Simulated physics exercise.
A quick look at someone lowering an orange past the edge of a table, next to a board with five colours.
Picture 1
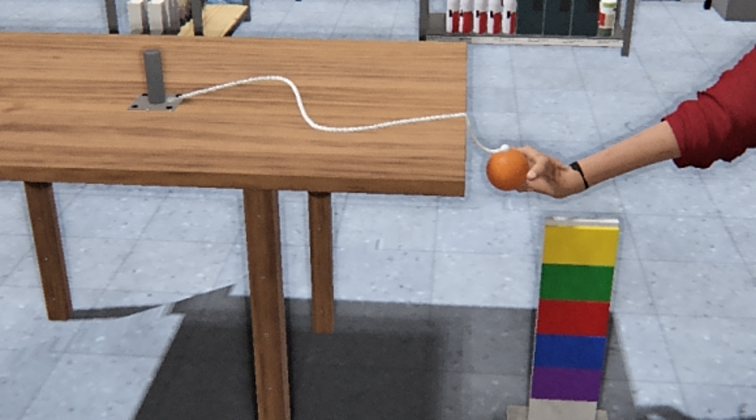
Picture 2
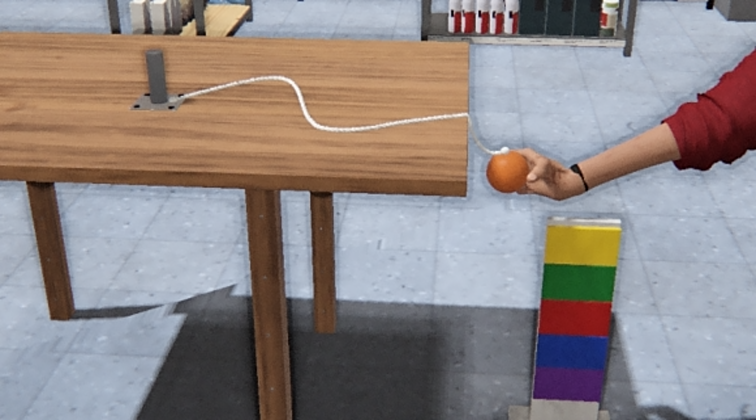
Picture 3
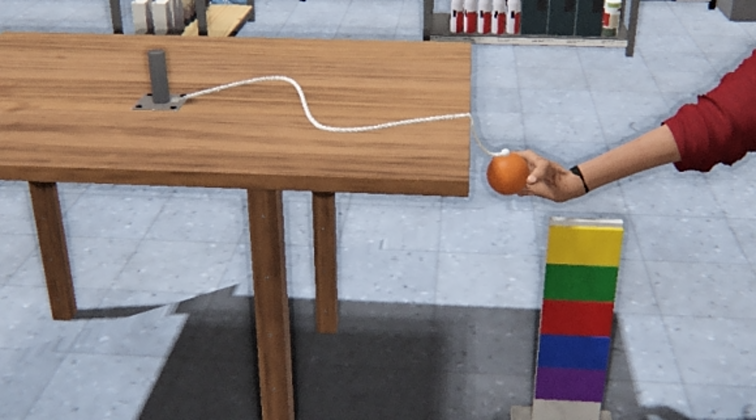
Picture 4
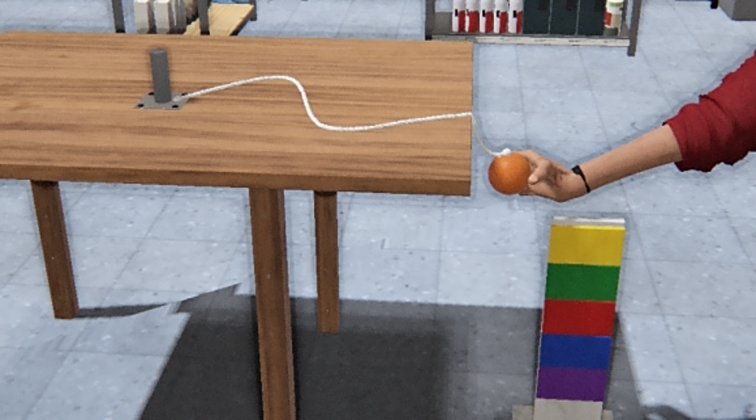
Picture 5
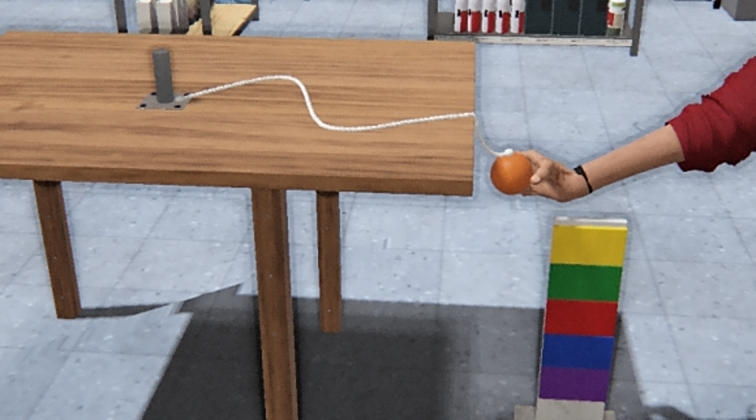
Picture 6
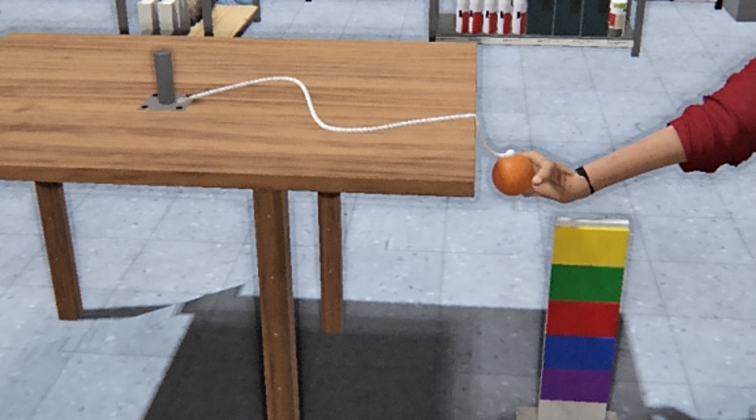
In this clip, a hand in a red sleeve holds an orange ball tied to a white cord beside a wooden table, near a multicolored striped block; nothing noticeably moves apart from a very slight shift of the view.
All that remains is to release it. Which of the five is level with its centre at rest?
Its centre hangs level with the red band.
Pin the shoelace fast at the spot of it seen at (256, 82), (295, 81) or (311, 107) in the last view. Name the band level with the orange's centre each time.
Try by try: Green; green; yellow.
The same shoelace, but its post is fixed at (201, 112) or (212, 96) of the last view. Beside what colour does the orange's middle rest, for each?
Try by try: Blue; blue.
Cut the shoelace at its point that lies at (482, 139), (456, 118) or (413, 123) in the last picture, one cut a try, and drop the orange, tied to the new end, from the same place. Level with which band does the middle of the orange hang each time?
Try by try: Green; yellow; no band.
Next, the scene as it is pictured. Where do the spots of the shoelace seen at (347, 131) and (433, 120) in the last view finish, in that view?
The first at (477, 114), the second at (475, 194).
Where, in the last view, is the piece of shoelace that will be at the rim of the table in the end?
The one at (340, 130).
Soon after, orange near (434, 278); level with red.
After that, orange near (486, 305); level with red.
In the end, orange near (474, 299); level with red. Its middle rests at the red band.
